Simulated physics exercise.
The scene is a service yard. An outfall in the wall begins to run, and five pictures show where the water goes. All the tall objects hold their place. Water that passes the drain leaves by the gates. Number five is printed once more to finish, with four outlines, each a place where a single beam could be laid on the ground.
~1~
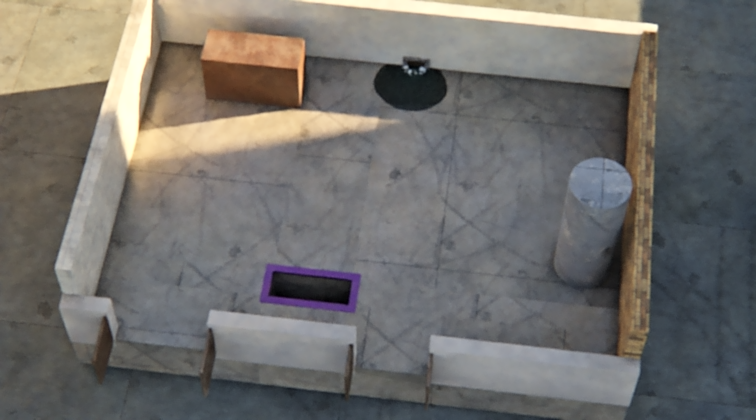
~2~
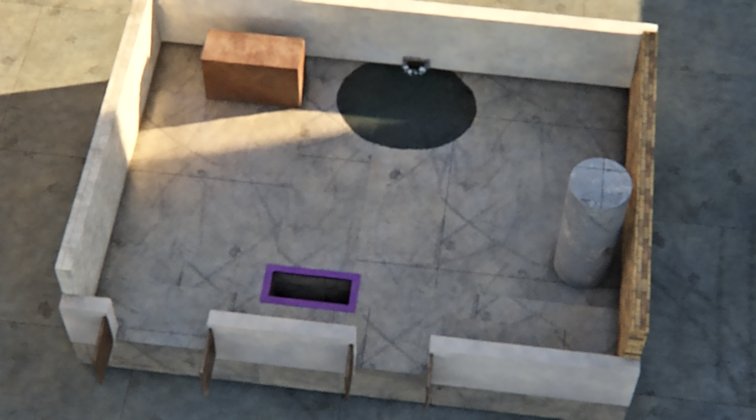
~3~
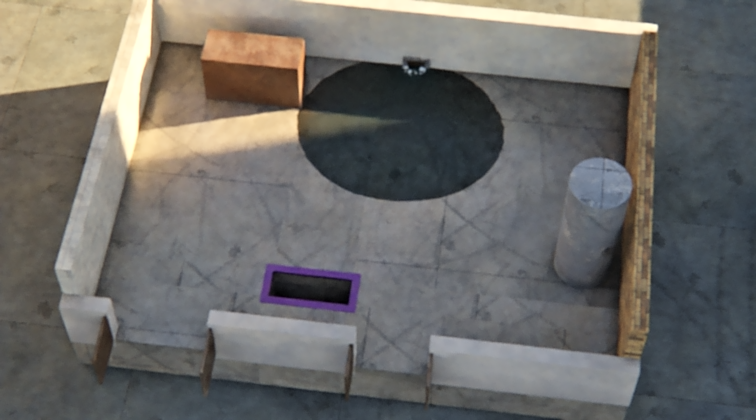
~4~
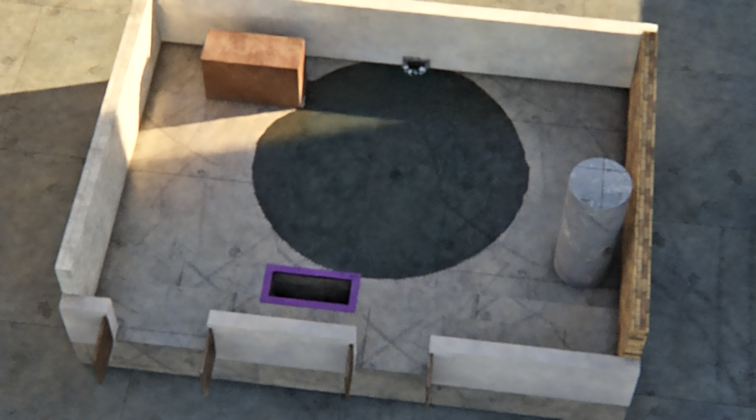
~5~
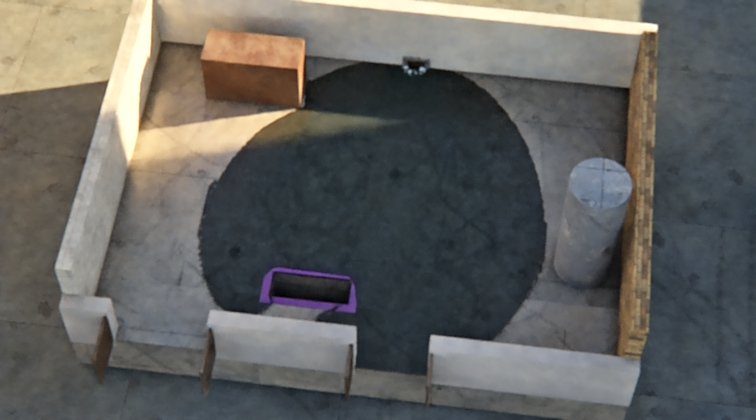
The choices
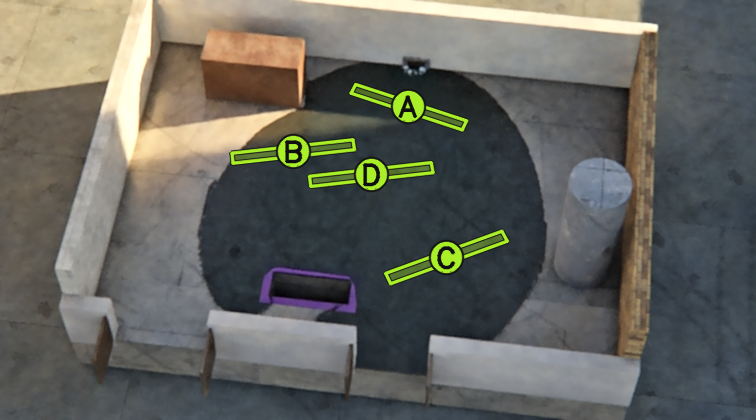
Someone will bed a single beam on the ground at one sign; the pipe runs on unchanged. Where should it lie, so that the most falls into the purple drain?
Take C.
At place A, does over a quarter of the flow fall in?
No.
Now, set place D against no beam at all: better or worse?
Worse.
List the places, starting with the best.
The order is C, B, A, D.
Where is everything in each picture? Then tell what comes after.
The first picture shows outfall at (416, 63); purple drain at (311, 288); open gate at (166, 332); open gate at (393, 358); front seen at (399, 102), 2 % of the ground wet; purple drain still dry.
The second picture shows front seen at (436, 144), 7 % of the ground wet; purple drain still dry.
The third picture shows front seen at (356, 188), 16 % of the ground wet; purple drain still dry.
The fourth picture shows front seen at (314, 258), 30 % of the ground wet; purple drain still dry.
The fifth picture shows front seen at (231, 282), 45 % of the ground wet; purple drain taking water.
On the marked copy, A from (353, 88) to (464, 125); B from (232, 158) to (353, 144); C from (388, 278) to (504, 236); D from (310, 181) to (432, 167).
For place A, about 16 % of the stream goes into the purple drain, about 83 % out by the gates.
For place B, about 23 % of the stream goes into the purple drain, about 75 % out by the gates.
For place C, about 62 % of the stream goes into the purple drain, about 36 % out by the gates.
For place D, about 10 % of the stream goes into the purple drain, about 88 % out by the gates.
